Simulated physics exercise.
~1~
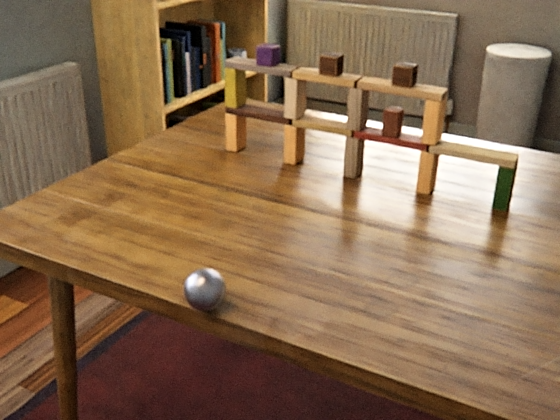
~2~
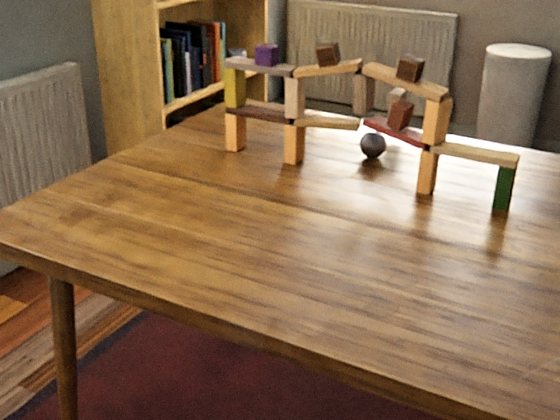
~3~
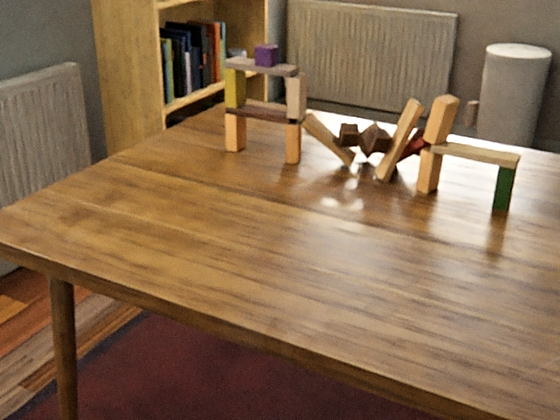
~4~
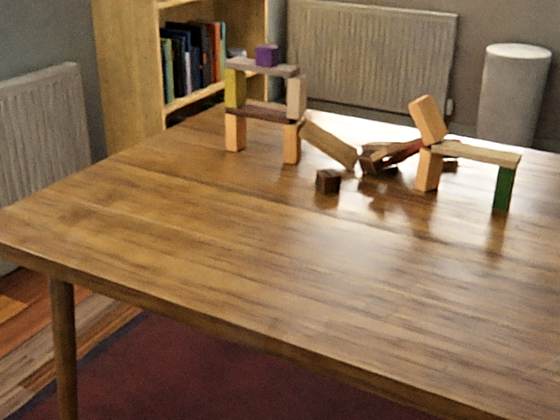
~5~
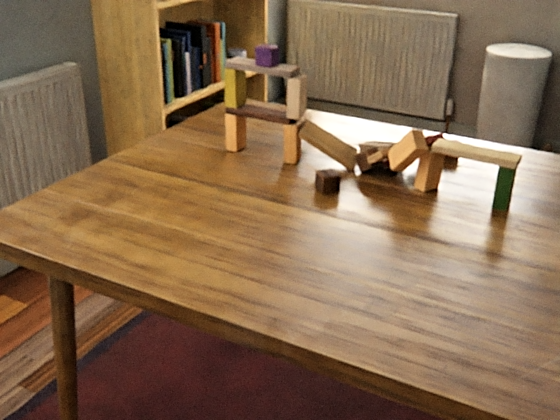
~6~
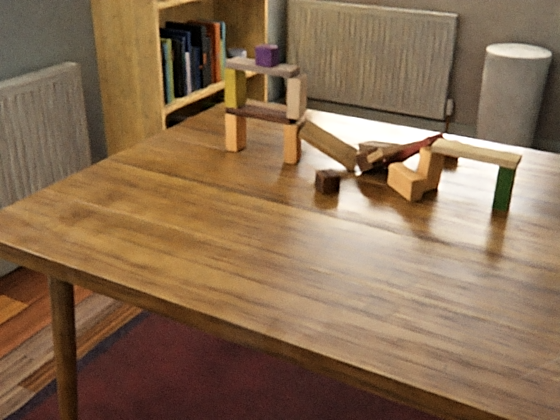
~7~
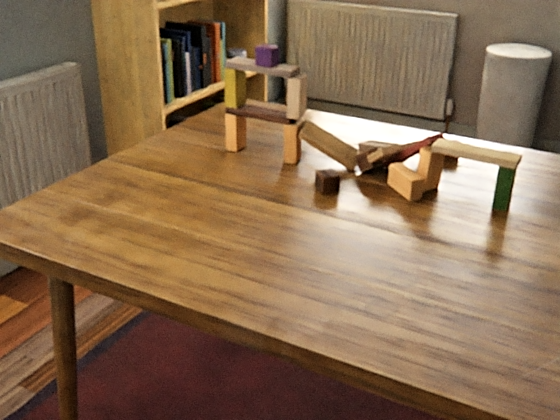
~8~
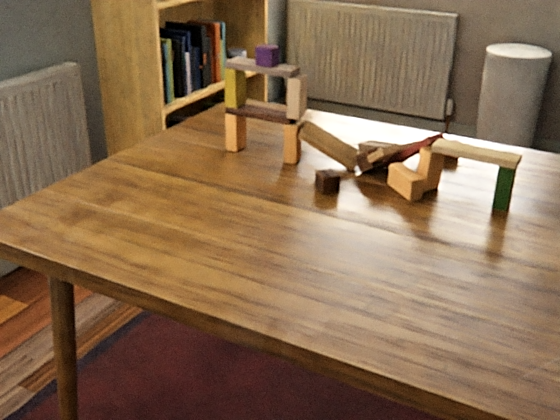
A wooden table fills a room with a bookcase, radiators and a pale column behind it, seen from above one side. Near its back stands a two-storey row of wooden posts and planks, with a purple block on the upper left, brown blocks along it, a red plank in the middle and a green post at right. A shiny metal ball rolls from the near edge into the structure's middle. The centre buckles, and planks, posts and blocks tumble, the red plank dropping at a slant. A last upper post topples, leaving a still heap between the standing left section and low right end.
